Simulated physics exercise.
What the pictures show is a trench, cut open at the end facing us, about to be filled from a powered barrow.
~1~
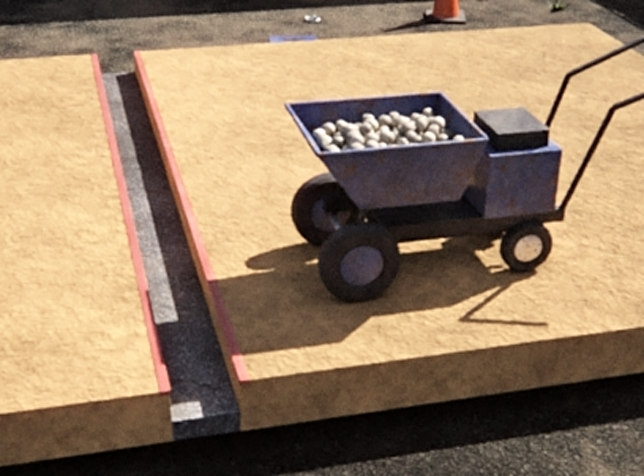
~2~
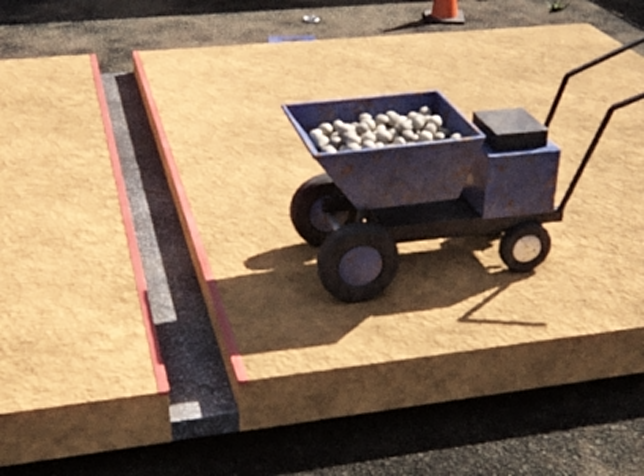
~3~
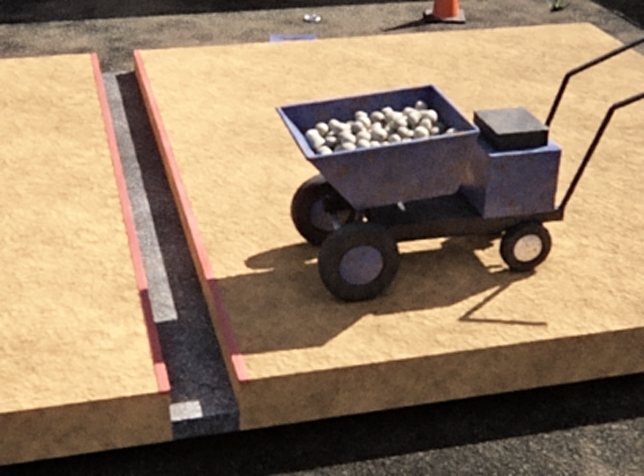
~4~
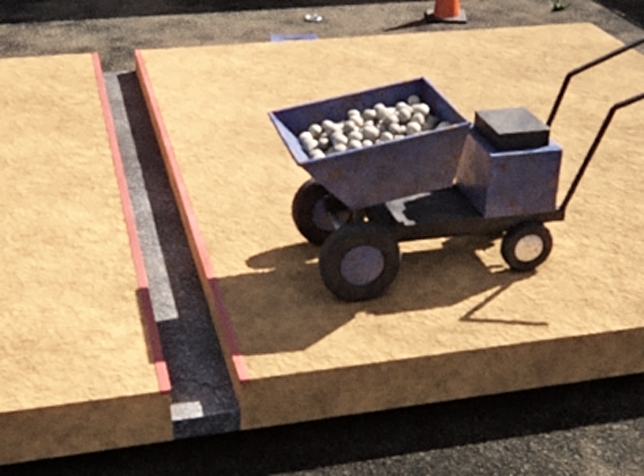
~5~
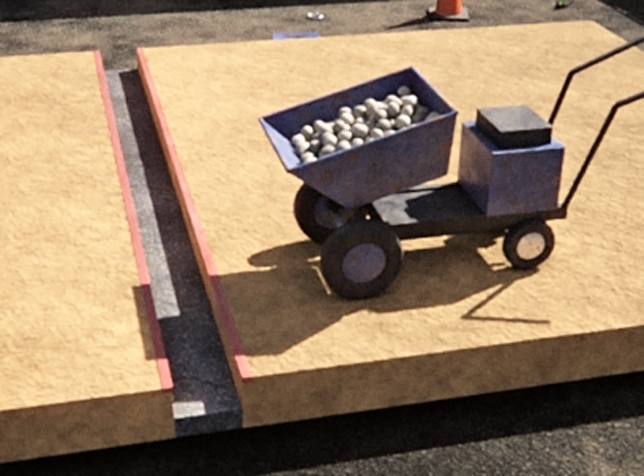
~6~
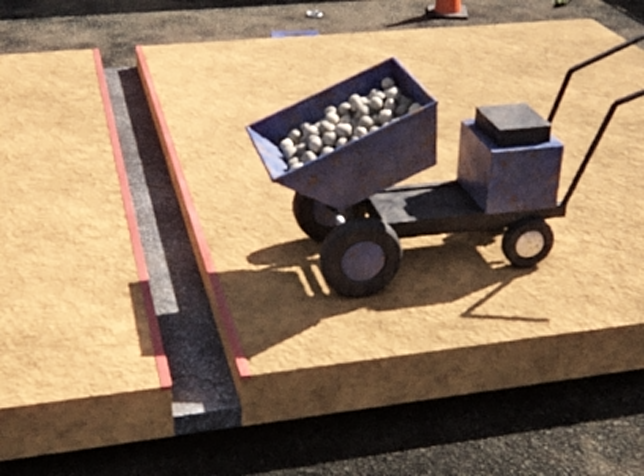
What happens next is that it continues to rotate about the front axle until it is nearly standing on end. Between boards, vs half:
More.
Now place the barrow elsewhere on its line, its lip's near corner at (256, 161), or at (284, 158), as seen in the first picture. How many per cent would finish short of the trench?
Roughly 0 per cent at the first spot and 0 per cent at the second.
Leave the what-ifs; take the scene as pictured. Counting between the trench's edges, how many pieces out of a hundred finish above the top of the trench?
About 15 %.
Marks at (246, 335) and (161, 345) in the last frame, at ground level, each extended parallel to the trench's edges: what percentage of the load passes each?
In order: 80 per cent, then 0 per cent.
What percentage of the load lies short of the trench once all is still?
About 0 per cent.
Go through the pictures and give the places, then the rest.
Lip of the skip at (318, 155), level; top of the load at (397, 139), river pebbles; first edge of the trench at (232, 341); far edge at (156, 350), the trench over half as wide as the skip, and about half as deep as wide, in the first frame.
Lip of the skip at (314, 156), tipped barely; top of the load at (393, 139), in the second frame.
Lip of the skip at (308, 159), tipped barely; top of the load at (408, 137), in the third frame.
Lip of the skip at (299, 165), tipped a little; top of the load at (401, 133), in the fourth frame.
Lip of the skip at (288, 171), tipped clearly; top of the load at (406, 126), in the fifth frame.
Lip of the skip at (274, 181), tipped clearly; top of the load at (390, 120); first edge of the trench at (233, 336); far edge at (158, 345), in the sixth frame.
Soon after the last picture, skip tipped steeply; all in the skip.
A little later, skip tipped right over; about two thirds in the skip; a stray few short of the trench; about a third in or heaped over the trench; a stray few falling.
Later still, skip tipped right over; about a quarter in the skip; a stray few short of the trench; about two thirds in or heaped over the trench; a stray few beyond it.
At rest, skip tipped right over; about a quarter in the skip; a stray few short of the trench; most in or heaped over the trench; a stray few beyond it.
